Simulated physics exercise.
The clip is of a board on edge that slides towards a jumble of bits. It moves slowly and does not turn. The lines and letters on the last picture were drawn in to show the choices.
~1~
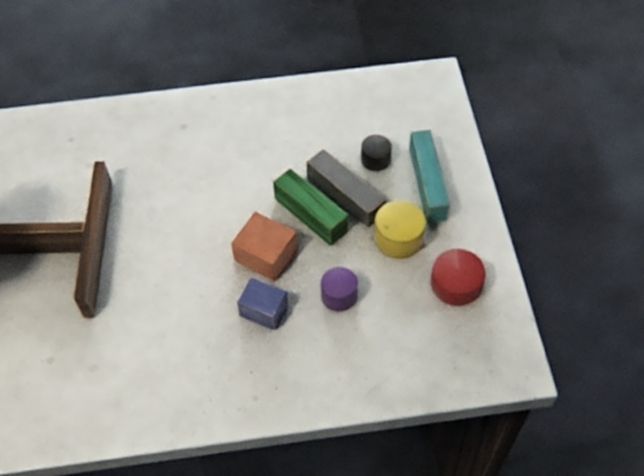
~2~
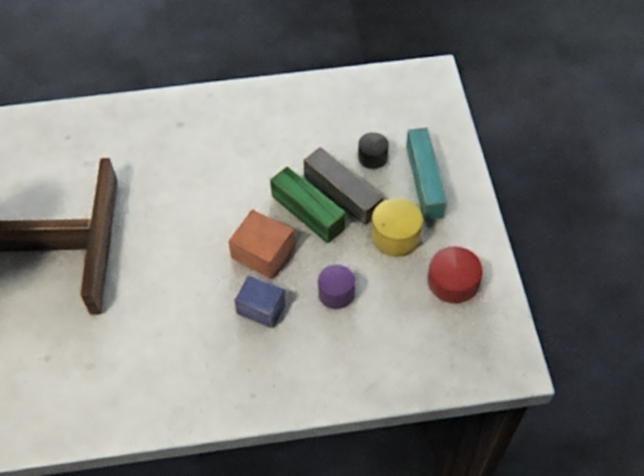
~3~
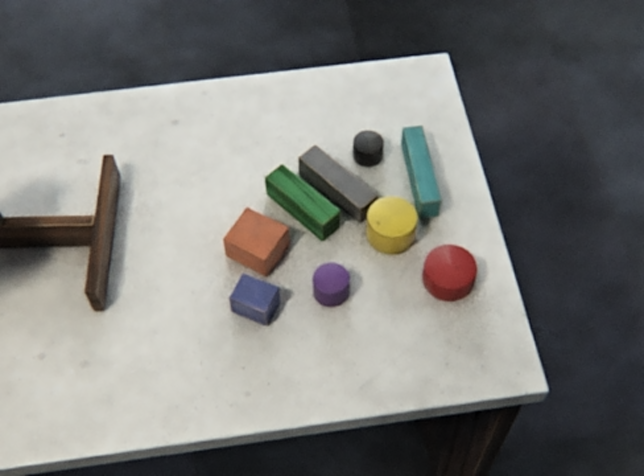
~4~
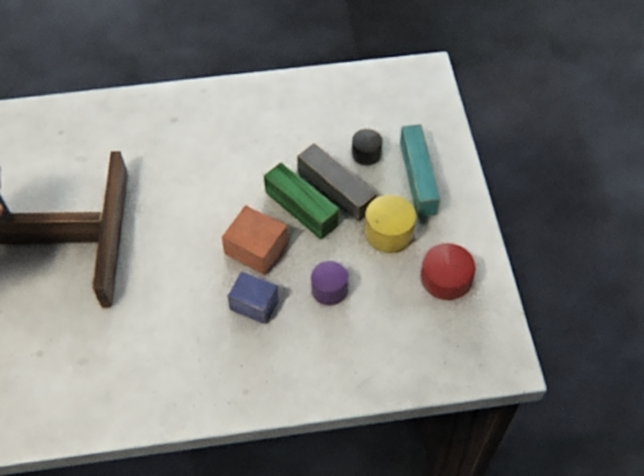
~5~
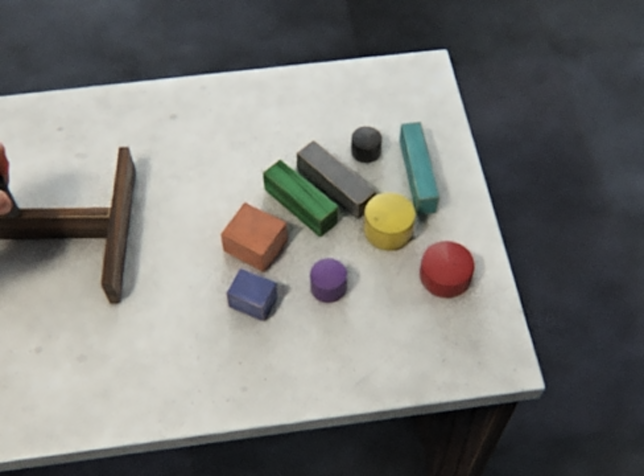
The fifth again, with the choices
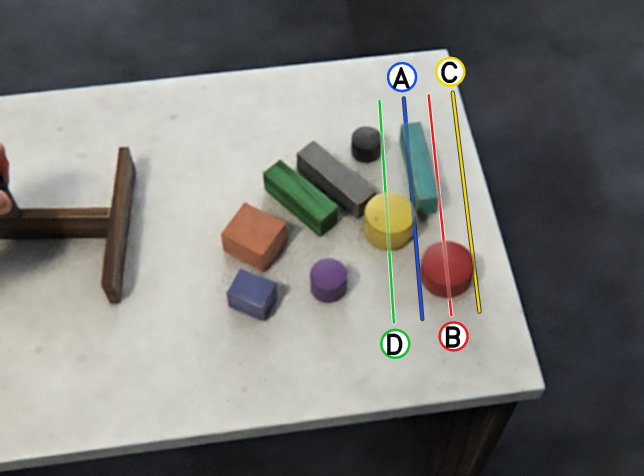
A dark wooden board on edge, fixed to a bar, slid slowly and slightly right across a pale table towards a jumble of colourful blocks and round pieces, which stayed untouched with a gap still between.
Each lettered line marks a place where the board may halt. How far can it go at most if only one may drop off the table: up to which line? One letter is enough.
As far as mark A.
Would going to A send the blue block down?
No.
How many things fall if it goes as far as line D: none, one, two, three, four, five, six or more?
By then, none.
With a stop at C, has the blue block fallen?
No.
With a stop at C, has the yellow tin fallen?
Yes.
On the copy, A at (412, 200); B at (439, 197); C at (465, 194); D at (386, 203).
On A. First, board (223, 199); orange block (263, 236); red tin (447, 270).
Then, board (329, 187); yellow tin (419, 232); black tin (376, 138).
Finally, board (410, 177); turquoise bar (474, 150); yellow tin (492, 232); none fallen.
By contrast, B drops two; C drops four; D is within the limit but short.
